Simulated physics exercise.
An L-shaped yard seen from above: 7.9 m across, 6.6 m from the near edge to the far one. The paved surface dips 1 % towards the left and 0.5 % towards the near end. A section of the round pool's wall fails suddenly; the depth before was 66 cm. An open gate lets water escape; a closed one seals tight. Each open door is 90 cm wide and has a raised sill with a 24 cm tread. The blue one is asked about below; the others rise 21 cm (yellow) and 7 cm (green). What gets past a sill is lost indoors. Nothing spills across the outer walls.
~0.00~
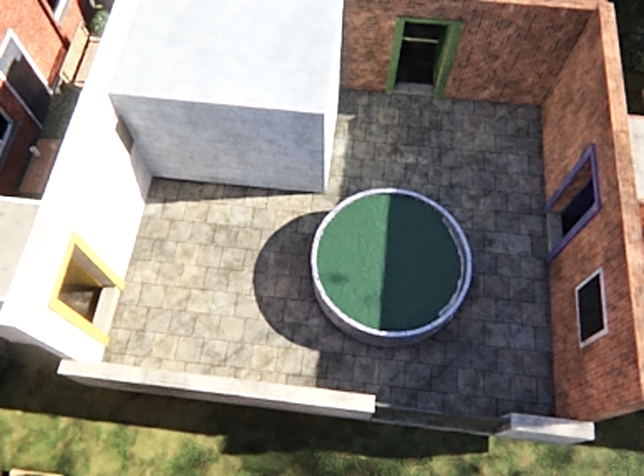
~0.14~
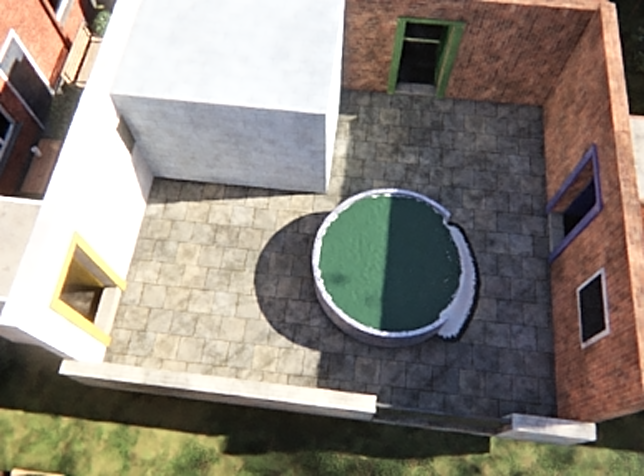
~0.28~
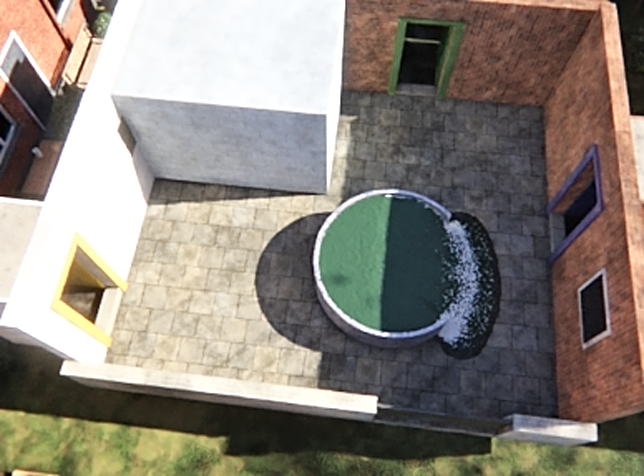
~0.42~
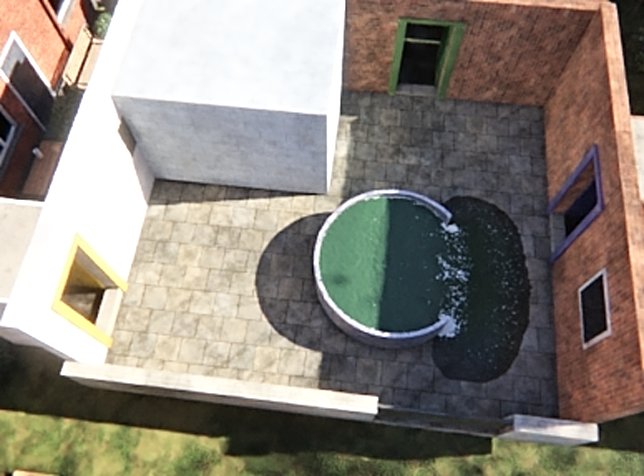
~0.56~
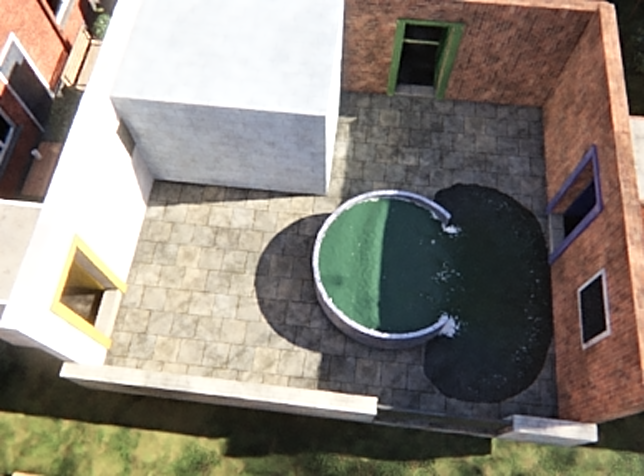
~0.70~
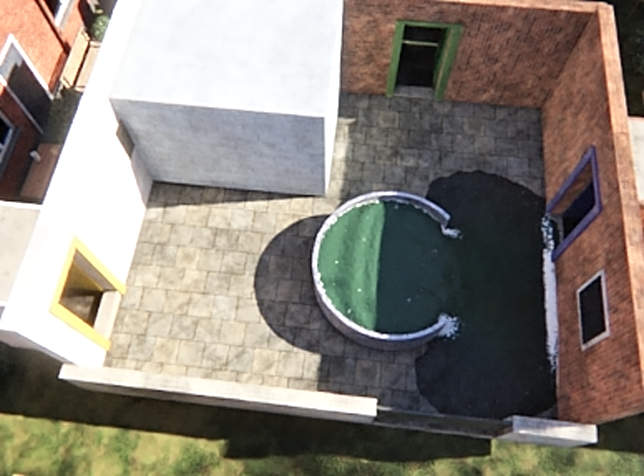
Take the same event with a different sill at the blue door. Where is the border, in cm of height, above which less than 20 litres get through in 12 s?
Close to 28 cm is just enough.
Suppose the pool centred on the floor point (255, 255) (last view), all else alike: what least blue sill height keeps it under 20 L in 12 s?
About 19 cm.
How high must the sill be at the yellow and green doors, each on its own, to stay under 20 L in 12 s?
About 16 cm at yellow and 7.0 cm at green.
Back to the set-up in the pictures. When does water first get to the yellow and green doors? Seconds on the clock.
Yellow 4.5 s, green 2.8 s.
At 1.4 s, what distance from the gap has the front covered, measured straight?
Roughly 4.0 m.
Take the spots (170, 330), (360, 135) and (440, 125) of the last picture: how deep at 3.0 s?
Roughly 0, 0 and 4 cm, in turn.
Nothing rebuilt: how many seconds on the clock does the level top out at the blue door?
Near 1.8 s.
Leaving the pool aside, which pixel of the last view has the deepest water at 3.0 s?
At about (550, 416).
After 1.4 s water covers 25 % of the floor, deepest (46 cm) near (544, 294); 30 cm at the blue door, 48 litres in over its 12 cm sill.
After 3.0 s water covers 40 % of the floor, deepest (38 cm) near (550, 416); 24 cm at the blue door, 195 litres in over its 12 cm sill.
After 12.0 s water covers 100 % of the floor, deepest (16 cm) near (264, 383); 8 cm at the blue door, 238 litres in over its 12 cm sill.
At the blue door as built, the water arrived by 0.7 s and peaked near 32 cm at 1.8 s.
Run again over the same 12 s with other heights there, 44 litres in over 24.5 cm, 4 litres over 33 cm. The limit of 20 litres is kept from about 28 cm up.
